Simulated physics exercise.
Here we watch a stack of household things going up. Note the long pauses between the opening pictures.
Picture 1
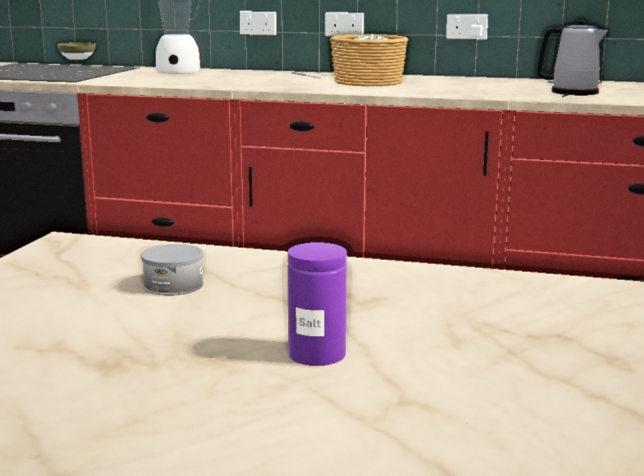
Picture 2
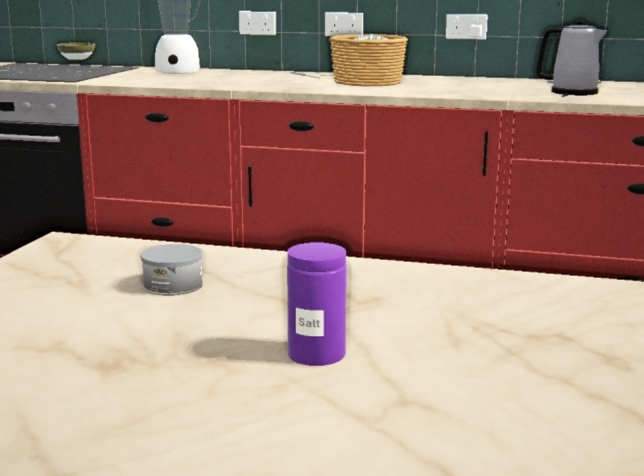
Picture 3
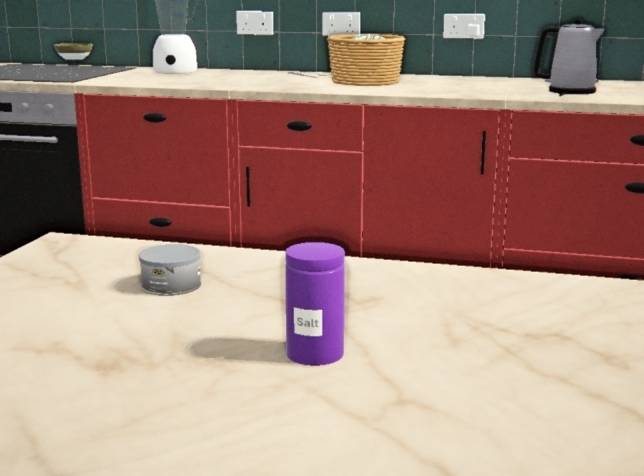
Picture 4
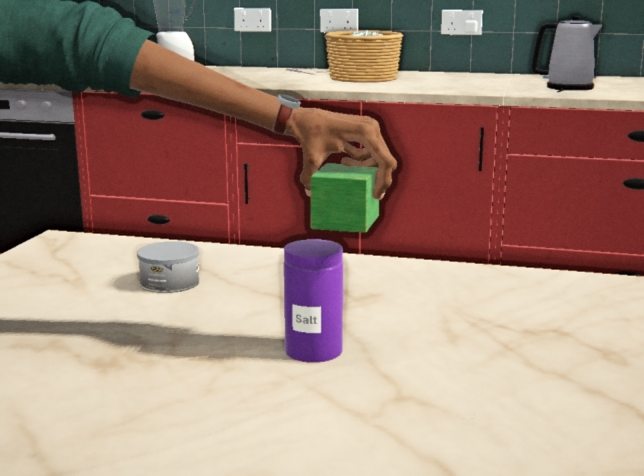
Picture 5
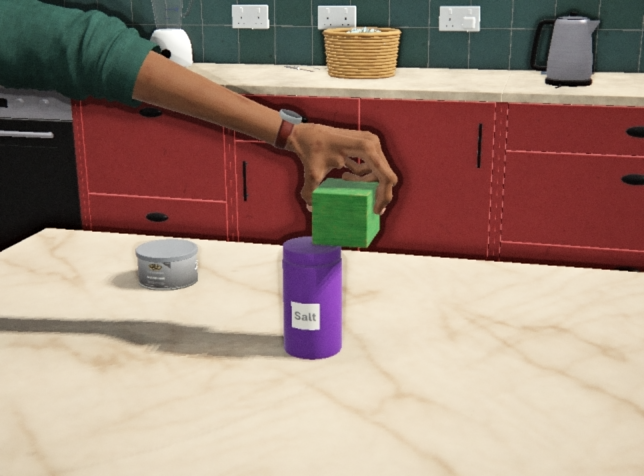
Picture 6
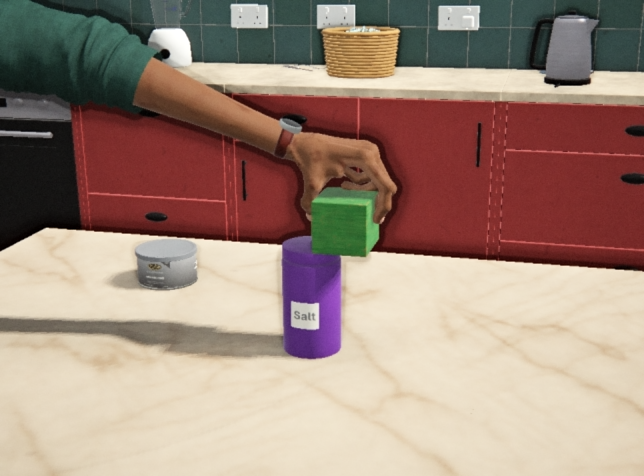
In the video, a purple salt container and a grey tub sit still on a marble-patterned counter, then a hand reaches in from the left holding a green block and lowers it onto the container's top, keeping hold of it.
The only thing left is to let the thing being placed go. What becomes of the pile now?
The pile falls over.
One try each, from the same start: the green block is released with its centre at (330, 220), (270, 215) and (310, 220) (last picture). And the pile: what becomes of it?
Stays standing, topples over, stays standing.
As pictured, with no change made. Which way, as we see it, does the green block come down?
Rightward.
Then, 0.30 s after the last picture, green block tipped 59° from how it was near (367, 241).
Then, 0.40 s after the last picture, green block now fallen.
Then, 0.60 s after the last picture, things are still on the move.
Then, 1.70 s after the last picture, nothing new.
At rest, fallen, green block; the other 2 in place. Seen from the same camera at the end, green block near (416, 334). The pile comes apart.
